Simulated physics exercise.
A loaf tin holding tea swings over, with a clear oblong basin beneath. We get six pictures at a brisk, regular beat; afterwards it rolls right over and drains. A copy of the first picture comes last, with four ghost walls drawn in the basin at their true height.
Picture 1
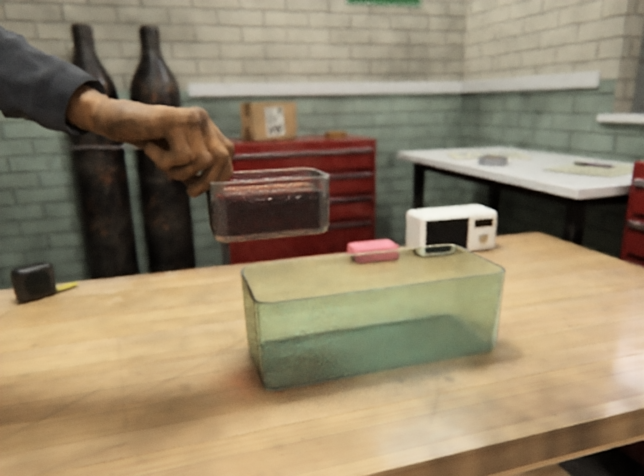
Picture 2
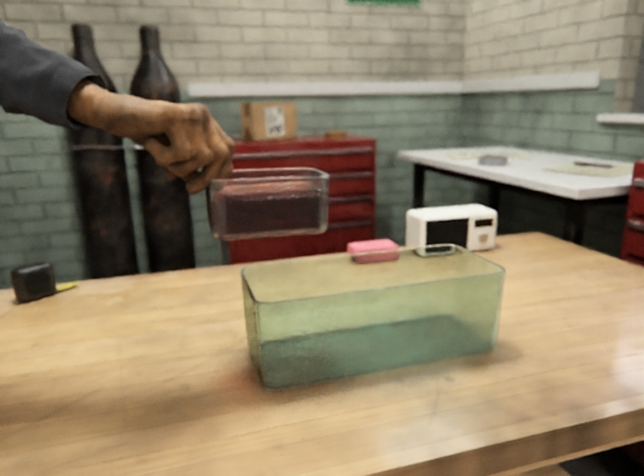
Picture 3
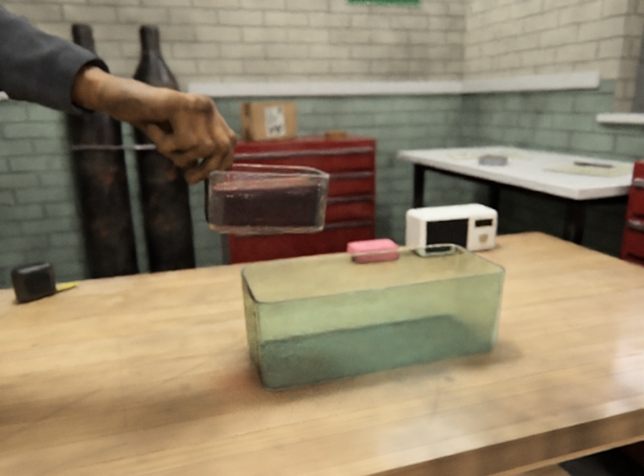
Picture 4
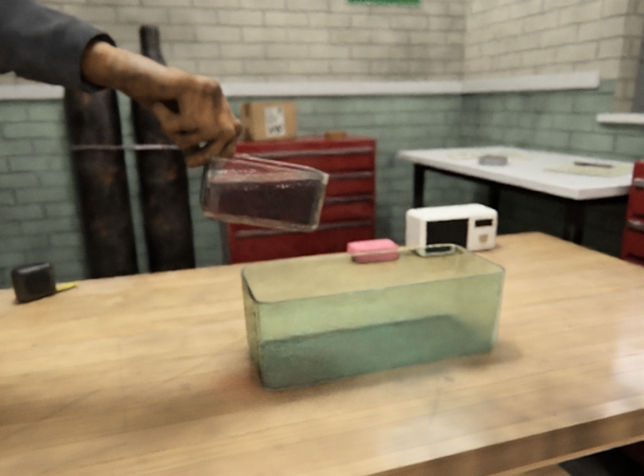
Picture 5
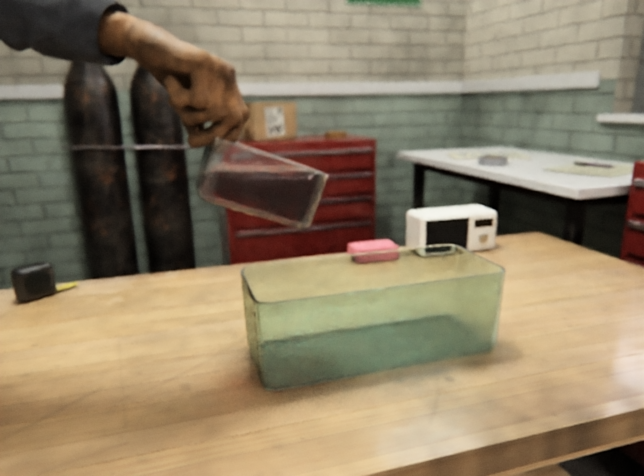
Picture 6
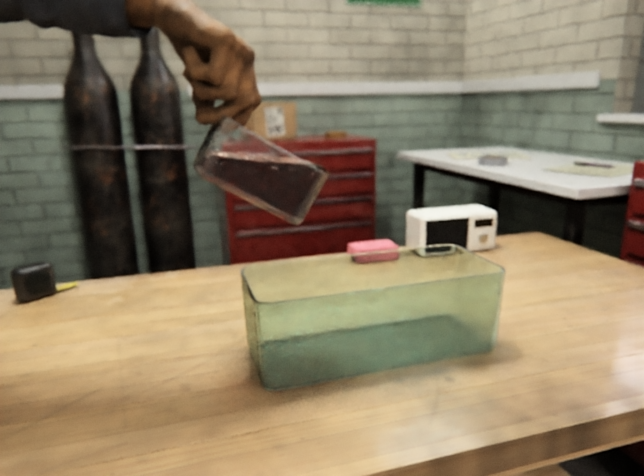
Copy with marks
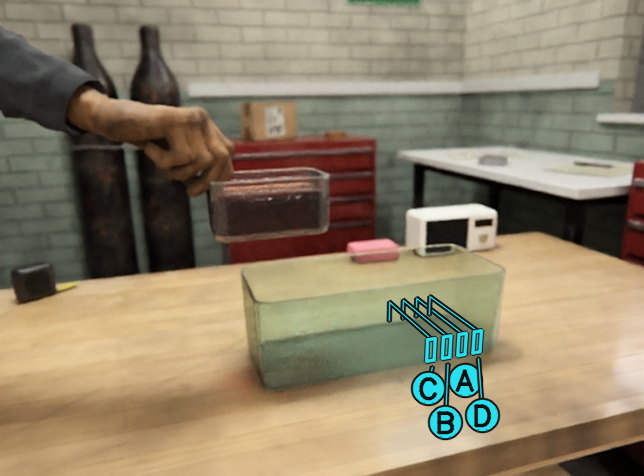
A hand held a clear container of dark tea level above a clear oblong basin on a wooden table, then gradually tilted it down to the right until tea just slipped over the lip.
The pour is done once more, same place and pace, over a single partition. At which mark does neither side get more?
I would pick place C.
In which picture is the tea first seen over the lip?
In picture 6.
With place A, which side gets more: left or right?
The left one.
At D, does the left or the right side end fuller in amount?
More ends on the left.
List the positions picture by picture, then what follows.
Upright, lip at (319, 171); basin from (261, 389) to (494, 347); nothing has left yet.
Upright, lip at (319, 171); nothing has left yet.
Tipped about 6°, lip at (319, 171); nothing has left yet.
Tipped about 12°, lip at (319, 171); nothing has left yet.
Tipped about 21°, lip at (319, 171); nothing has left yet.
Tipped about 31°, lip at (319, 171); tea is over the lip, down to (319, 171).
On the marked copy, A at (463, 361); B at (448, 364); C at (432, 367); D at (478, 358).
If A is chosen, about 83 % ends left of the wall and 14 % right of it; 3 % is lost outside.
If B is chosen, about 81 % ends left of the wall and 17 % right of it.
If C is chosen, about 53 % ends left of the wall and 45 % right of it; 3 % is lost outside.
If D is chosen, about 80 % ends left of the wall and 16 % right of it; 4 % is lost outside.
